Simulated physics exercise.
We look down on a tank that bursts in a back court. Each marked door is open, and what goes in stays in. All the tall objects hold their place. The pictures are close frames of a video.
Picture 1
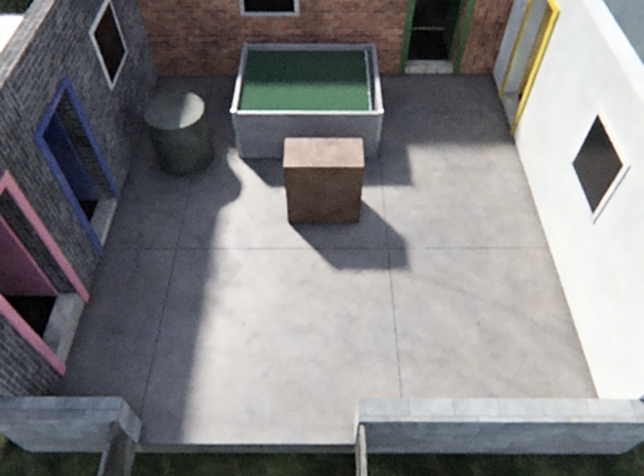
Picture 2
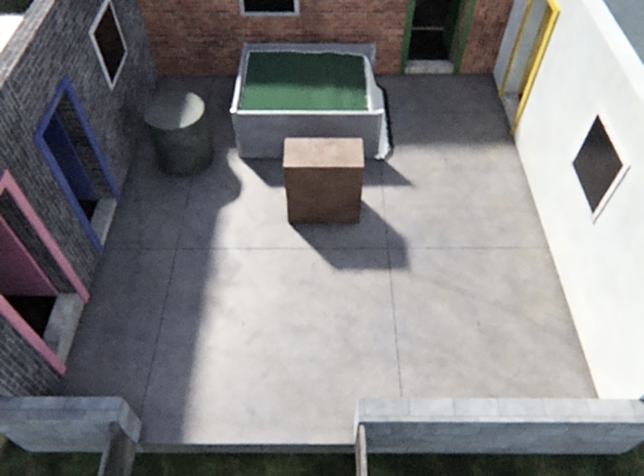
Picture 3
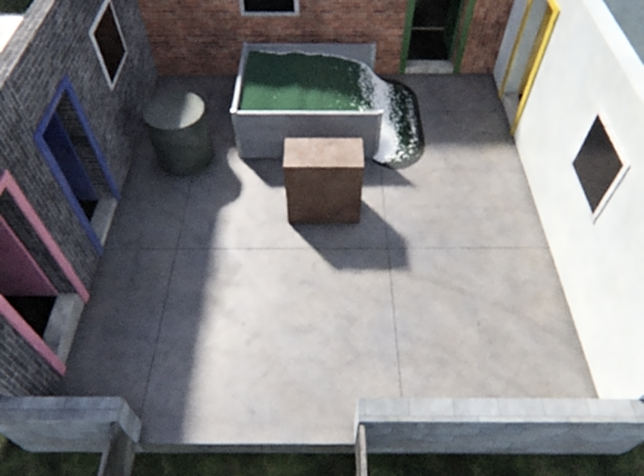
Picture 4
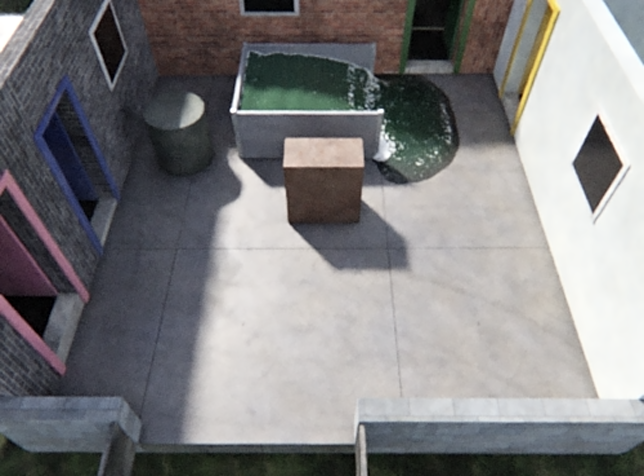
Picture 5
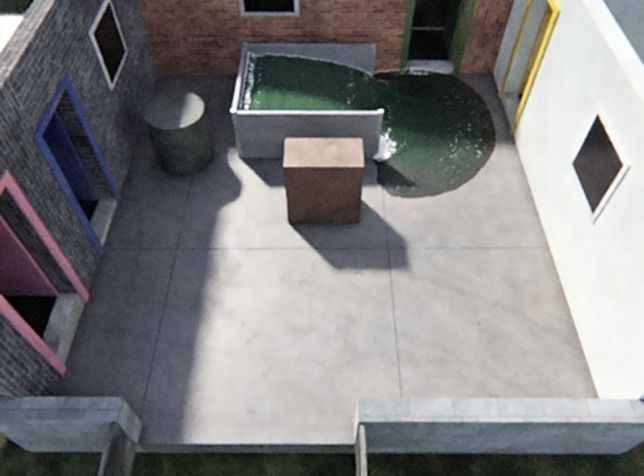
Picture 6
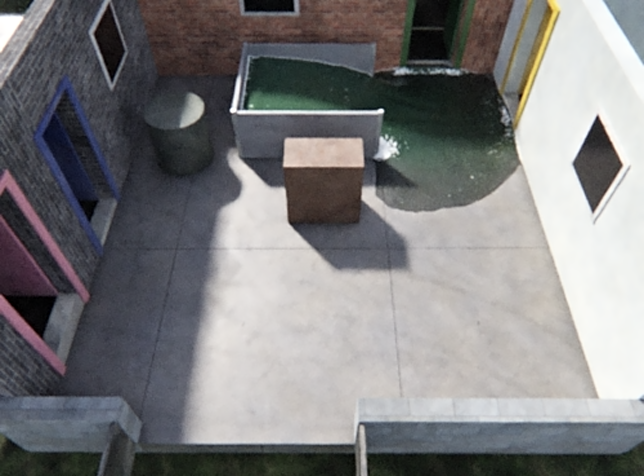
In a walled back court with a concrete floor, a rectangular tank of green water stands still behind a brown block. Its right side gives way and water pours out, foaming. The dark green pool widens across the floor toward the right wall, while the block and the round drum stay put.
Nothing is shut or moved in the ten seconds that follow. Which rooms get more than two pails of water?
The green door takes more than that; the pink door stays under that; the blue door stays under that; the yellow door takes more than that.
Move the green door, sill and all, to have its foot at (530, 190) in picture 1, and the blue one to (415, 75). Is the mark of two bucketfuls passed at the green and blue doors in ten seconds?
One by one: Green takes more; blue floods.
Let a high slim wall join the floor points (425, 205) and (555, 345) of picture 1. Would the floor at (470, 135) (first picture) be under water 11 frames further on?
Verdict: Flooded.
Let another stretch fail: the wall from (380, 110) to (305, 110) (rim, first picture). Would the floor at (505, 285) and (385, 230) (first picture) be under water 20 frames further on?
As listed: Covered, covered.
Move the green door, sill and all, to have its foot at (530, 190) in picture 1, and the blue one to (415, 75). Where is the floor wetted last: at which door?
That is the pink-painted one.
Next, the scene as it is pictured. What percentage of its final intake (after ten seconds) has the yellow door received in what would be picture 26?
Roughly 95 per cent.
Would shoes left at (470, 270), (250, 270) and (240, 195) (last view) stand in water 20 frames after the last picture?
In turn: Wet, clear, free of water.
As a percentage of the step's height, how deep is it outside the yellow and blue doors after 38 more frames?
In turn 60 and 0 per cent.
A moment on, water covers 25 % of the floor; the green door under two buckets in, the pink door not reached, the blue door not reached, the yellow door far over two buckets in.
Next, water covers 30 % of the floor; the green door over two buckets in, the pink door not reached, the blue door not reached, the yellow door far over two buckets in.
Then, water covers 45 % of the floor; the green door far over two buckets in, the pink door not reached, the blue door not reached, the yellow door far over two buckets in.
Later, water covers 70 % of the floor; the green door far over two buckets in, the pink door wet at the sill, nothing in, the blue door not reached, the yellow door far over two buckets in.
In the end, water covers 95 % of the floor; the green door far over two buckets in, the pink door wet at the sill, nothing in, the blue door wet at the sill, nothing in, the yellow door far over two buckets in.
